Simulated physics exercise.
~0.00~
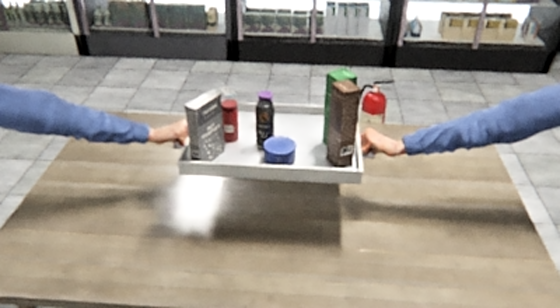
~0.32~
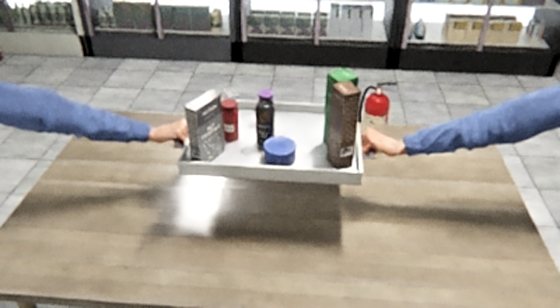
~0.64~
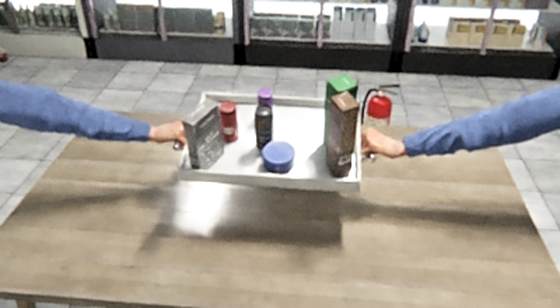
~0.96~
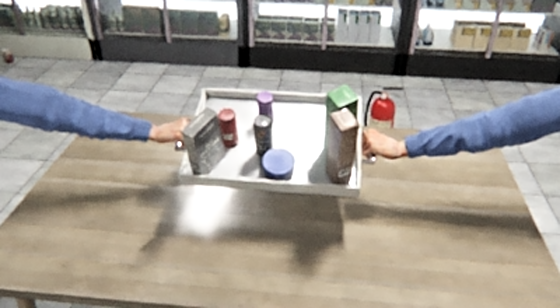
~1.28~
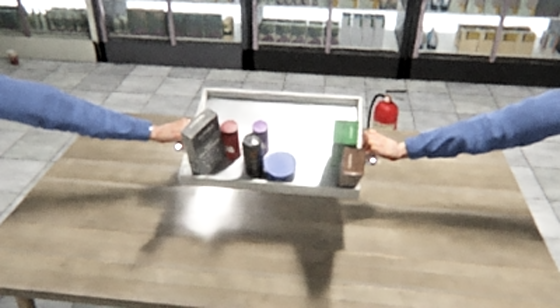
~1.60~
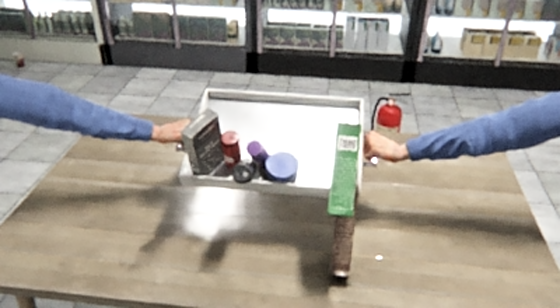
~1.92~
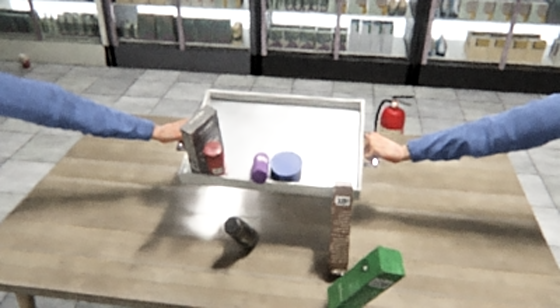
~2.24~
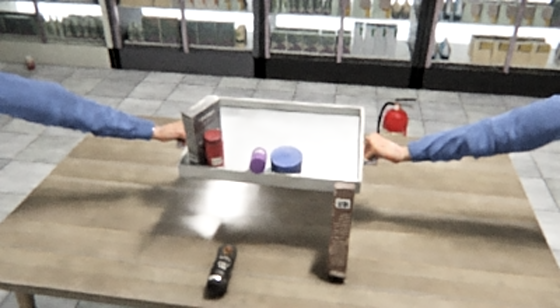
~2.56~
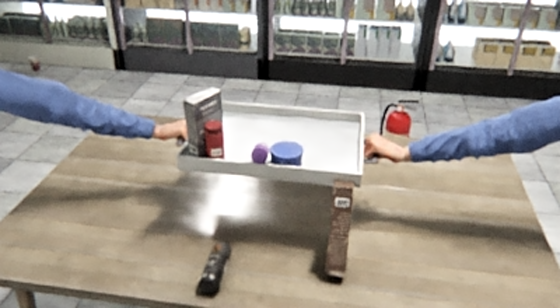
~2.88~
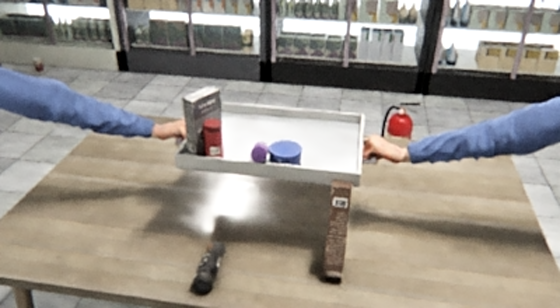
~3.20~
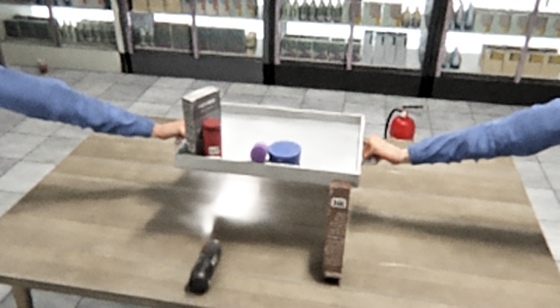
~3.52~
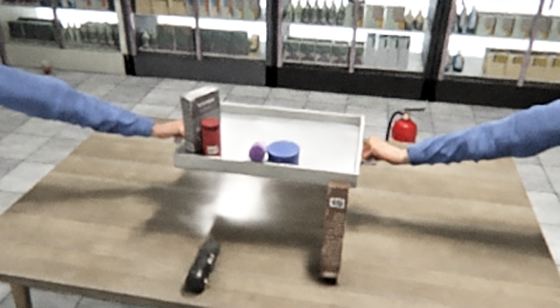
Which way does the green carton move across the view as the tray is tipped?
The green carton moves down the view, toppling over the near edge of the tray toward the table.
In the video, two hands tip a loaded tray toward the viewer, and a green carton, a brown carton and a black can topple off onto the table before the tray is levelled, leaving a purple shaker lying beside the upright red shaker, blue tub and grey packet.
